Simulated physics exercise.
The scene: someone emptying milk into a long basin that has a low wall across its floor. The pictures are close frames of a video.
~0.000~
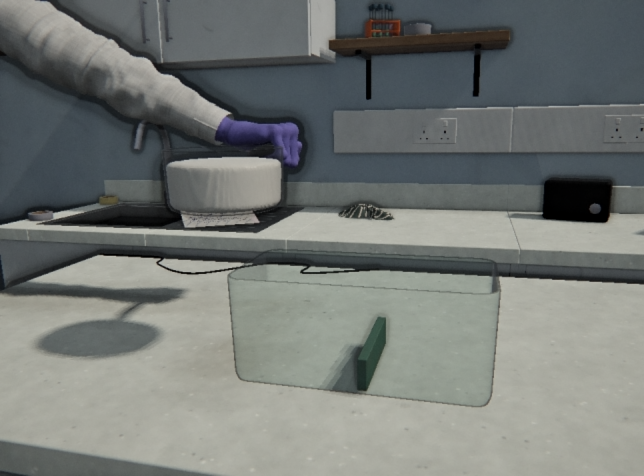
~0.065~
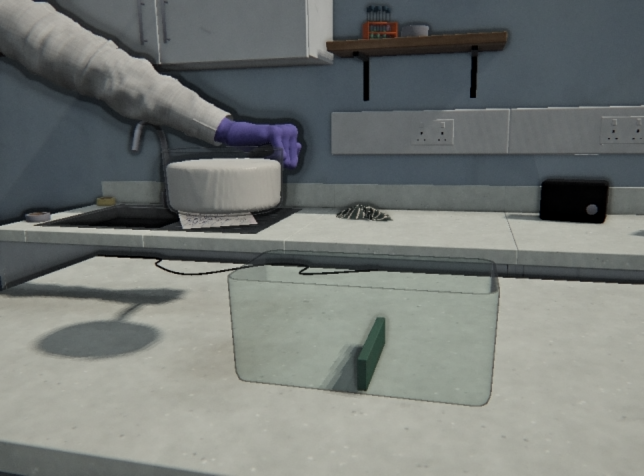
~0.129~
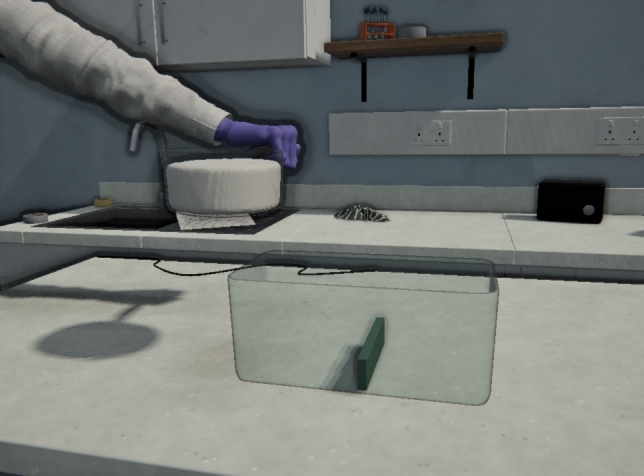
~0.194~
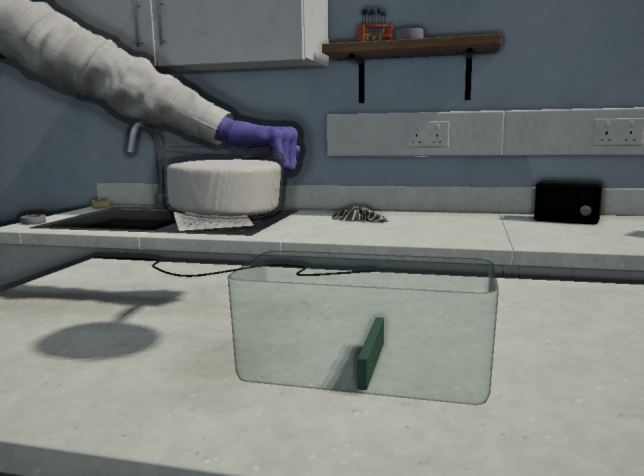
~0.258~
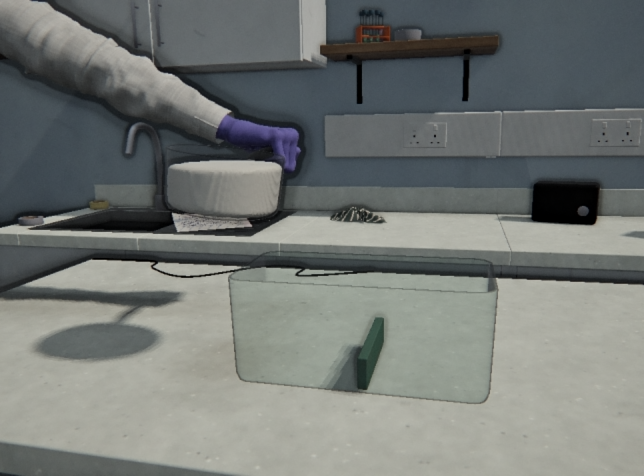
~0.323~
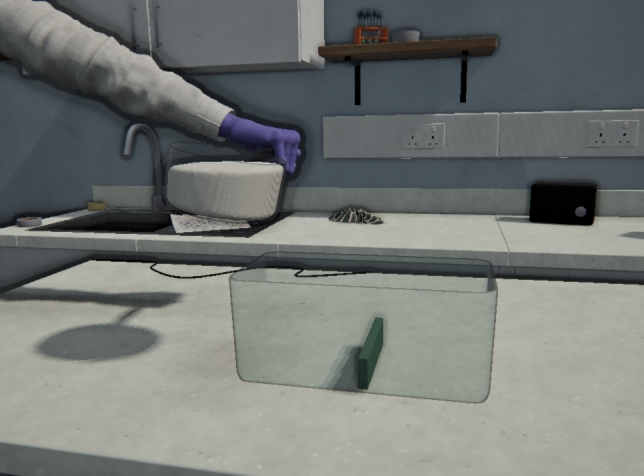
The footage shows a purple-gloved hand above a round, whitish container, left of a clear basin with a low green wall inside; the container gradually tilts slightly to the right while the background drifts a little left.
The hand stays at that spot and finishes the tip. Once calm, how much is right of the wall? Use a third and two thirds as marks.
In the end less than a third is right of the wall.
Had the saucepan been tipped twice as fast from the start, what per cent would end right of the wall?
It comes to 15 per cent or so.
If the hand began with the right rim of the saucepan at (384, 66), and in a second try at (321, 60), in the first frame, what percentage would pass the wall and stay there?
Roughly 75 per cent, and 65 per cent.
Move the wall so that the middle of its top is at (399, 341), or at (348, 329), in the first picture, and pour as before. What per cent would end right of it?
First some 10, then 25 per cent.
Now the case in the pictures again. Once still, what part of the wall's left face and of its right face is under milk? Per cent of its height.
The left part 90 per cent, the right part 10.
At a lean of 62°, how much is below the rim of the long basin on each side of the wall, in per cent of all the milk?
The left part 20 per cent, the right part 0.
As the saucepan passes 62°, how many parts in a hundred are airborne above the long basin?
Roughly 25 in a hundred.
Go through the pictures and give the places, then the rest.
Tilt 0°; pouring edge (279, 150); surface from (176, 162) to (279, 163); the long basin's rim runs from (248, 264) to (497, 277); the wall's top is at (373, 337), in the first frame.
Tilt 0°; pouring edge (279, 152); surface from (176, 163) to (278, 163), in the second frame.
Tilt 2°; pouring edge (279, 154); surface from (177, 164) to (279, 165), in the third frame.
Tilt 4°; pouring edge (280, 157); surface from (176, 164) to (280, 165), in the fourth frame.
Tilt 7°; pouring edge (281, 161); surface from (177, 165) to (280, 167), in the fifth frame.
Tilt 11°; pouring edge (283, 166); surface from (178, 167) to (281, 167), in the sixth frame.
A moment on, the saucepan is tipped part way and 57 per cent is still to pour, 18 is left of the wall and 0 right of it.
Next, the saucepan is tipped on its side and 10 per cent is still to pour, 83 is left of the wall and 3 right of it.
Then the saucepan is tipped right over and 0 per cent is still to pour, 93 is left of the wall and 7 right of it.
Later the saucepan is tipped right over and 0 per cent is still to pour, 93 is left of the wall and 7 right of it.
At rest 93 per cent lies left of the wall, 7 right of it and 0 outside.
